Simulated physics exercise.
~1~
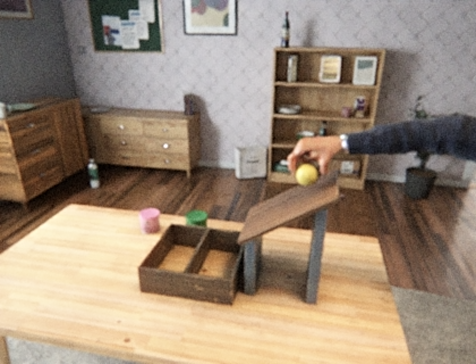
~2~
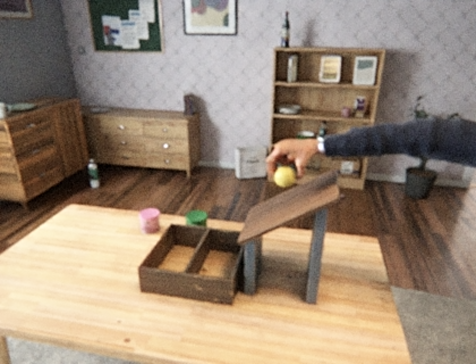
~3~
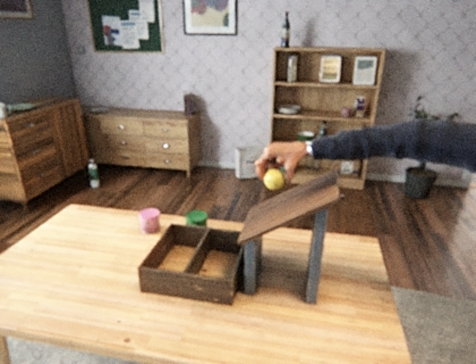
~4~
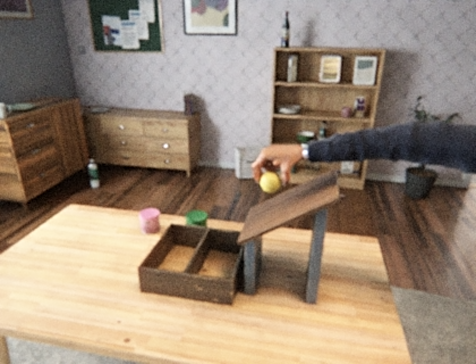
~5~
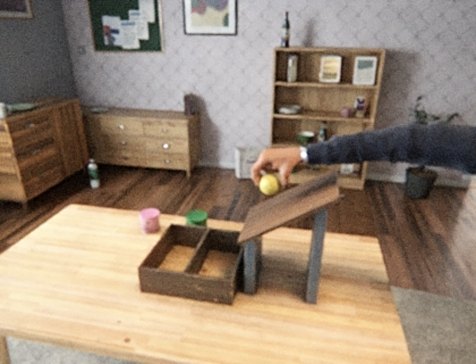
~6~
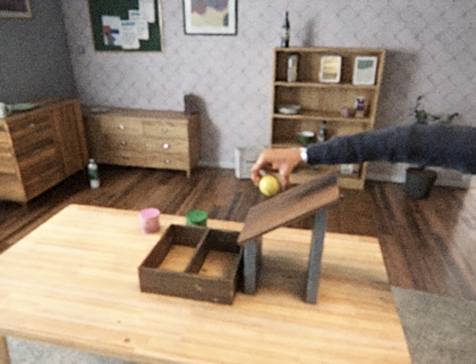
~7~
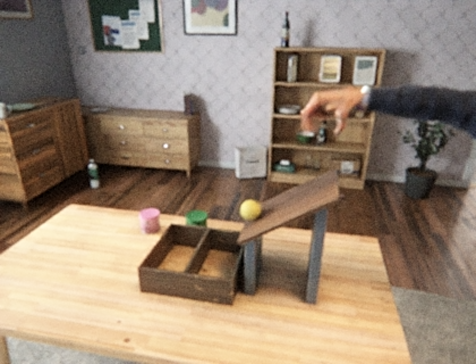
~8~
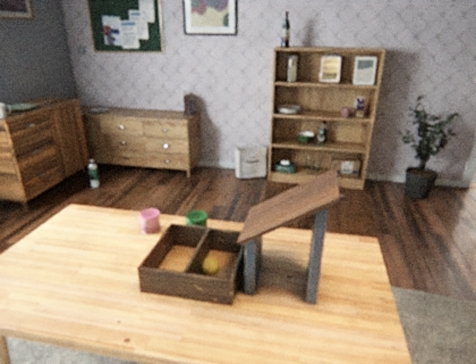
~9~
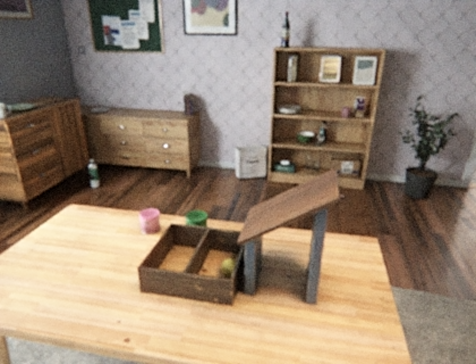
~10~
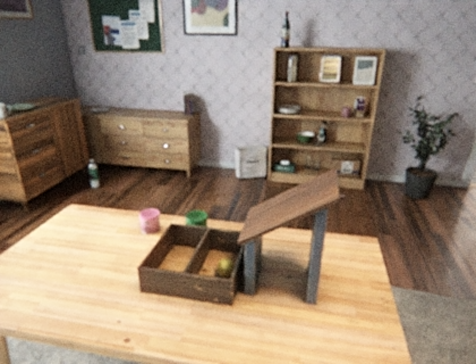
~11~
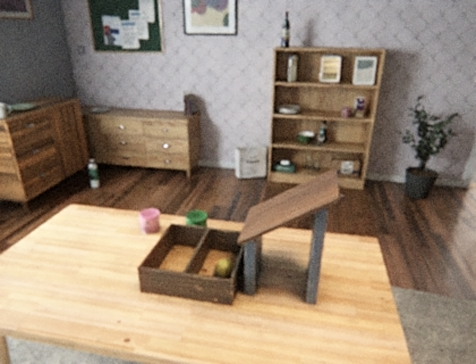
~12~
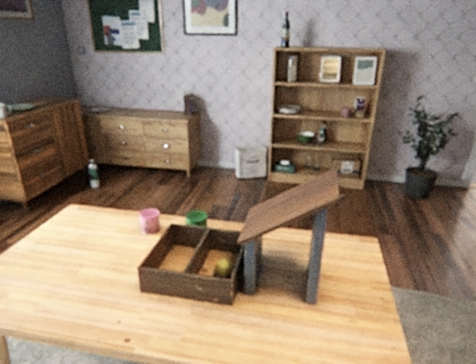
Hand releasing a yellow lemon on a sloping board, the lemon rolling down left and settling in the tray's nearer bay.
